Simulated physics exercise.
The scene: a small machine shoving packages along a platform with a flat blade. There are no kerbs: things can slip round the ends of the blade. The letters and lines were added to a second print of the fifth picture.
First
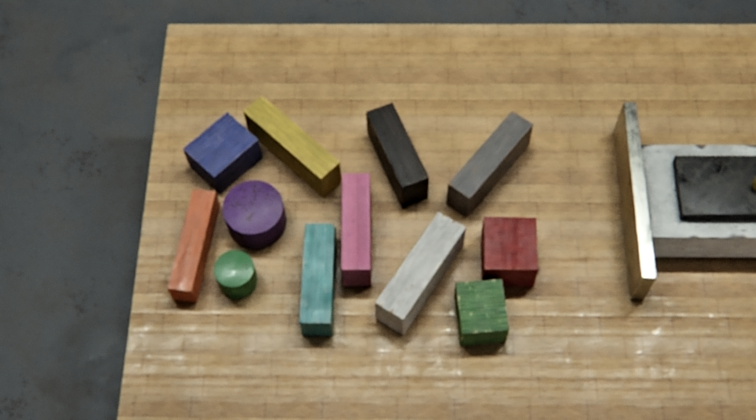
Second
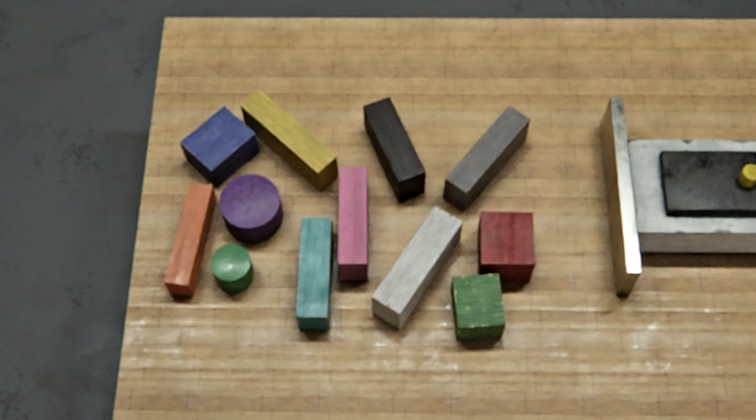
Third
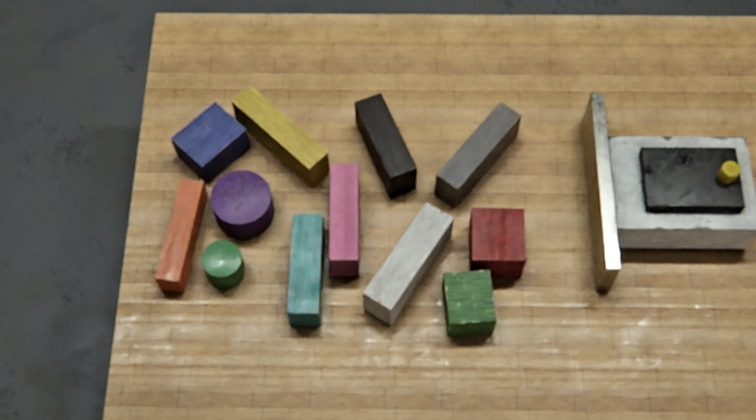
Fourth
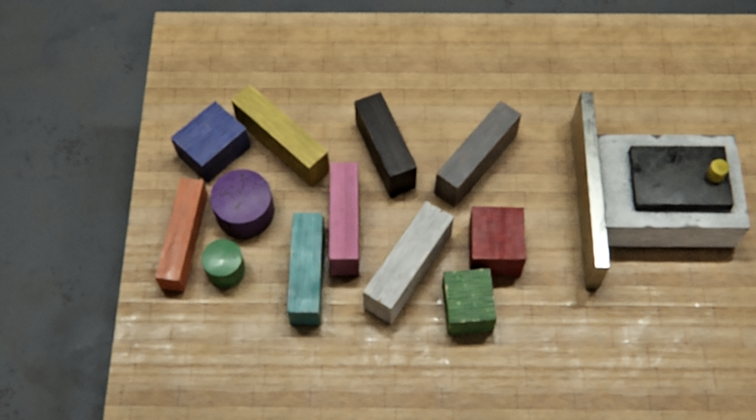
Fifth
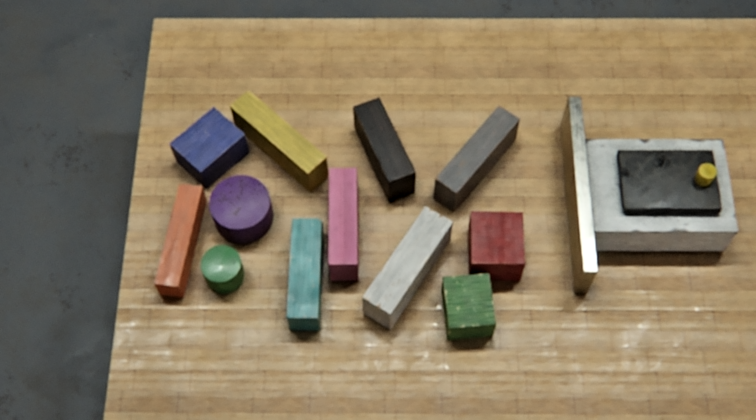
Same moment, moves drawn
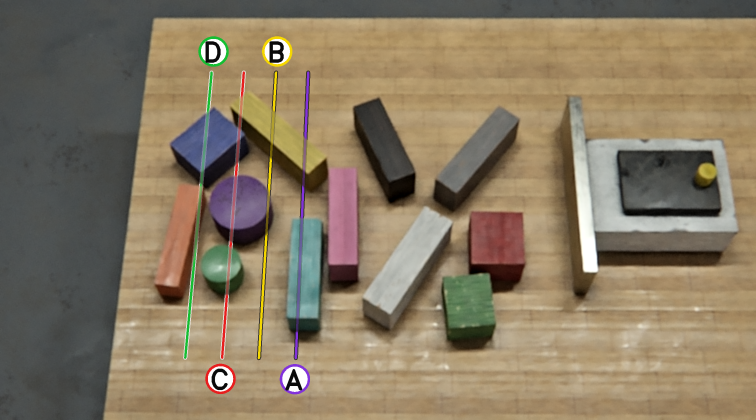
The clip opens on a wooden platform scattered with colourful blocks and two round canisters, with a small machine and its upright flat blade at the right. The machine slides a short way left, narrowing the gap to the red crate, while the view shifts slightly and the packages stay put, untouched.
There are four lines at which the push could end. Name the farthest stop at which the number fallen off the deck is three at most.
It can go as far as B.
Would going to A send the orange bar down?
By then, yes.
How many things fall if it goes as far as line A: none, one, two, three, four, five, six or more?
By then, one.
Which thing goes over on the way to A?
The orange bar goes over.
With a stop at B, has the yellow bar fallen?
By then, no.
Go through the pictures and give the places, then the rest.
The first picture shows pink stick (357, 229); green canister (236, 274); purple canister (255, 215).
The second picture shows robot (704, 182); yellow bar (290, 141).
The third picture shows robot (684, 178); turquoise bar (306, 270).
The fourth picture shows robot (673, 177); red crate (497, 241).
The fifth picture shows robot (661, 181); orange bar (181, 240); green crate (468, 307); grey bar (477, 159).
On the marked copy, A at (302, 206); B at (268, 206); C at (234, 206); D at (199, 205).
With B. Early on, robot (547, 180); green crate (453, 312); white bar (387, 269).
Further on, robot (432, 180); orange bar (159, 239); green canister (183, 272).
At the end, robot (347, 180); orange bar over the edge; green canister over the edge; three fallen.
As for the rest, A is within the limit but short; C drops five; D drops seven.
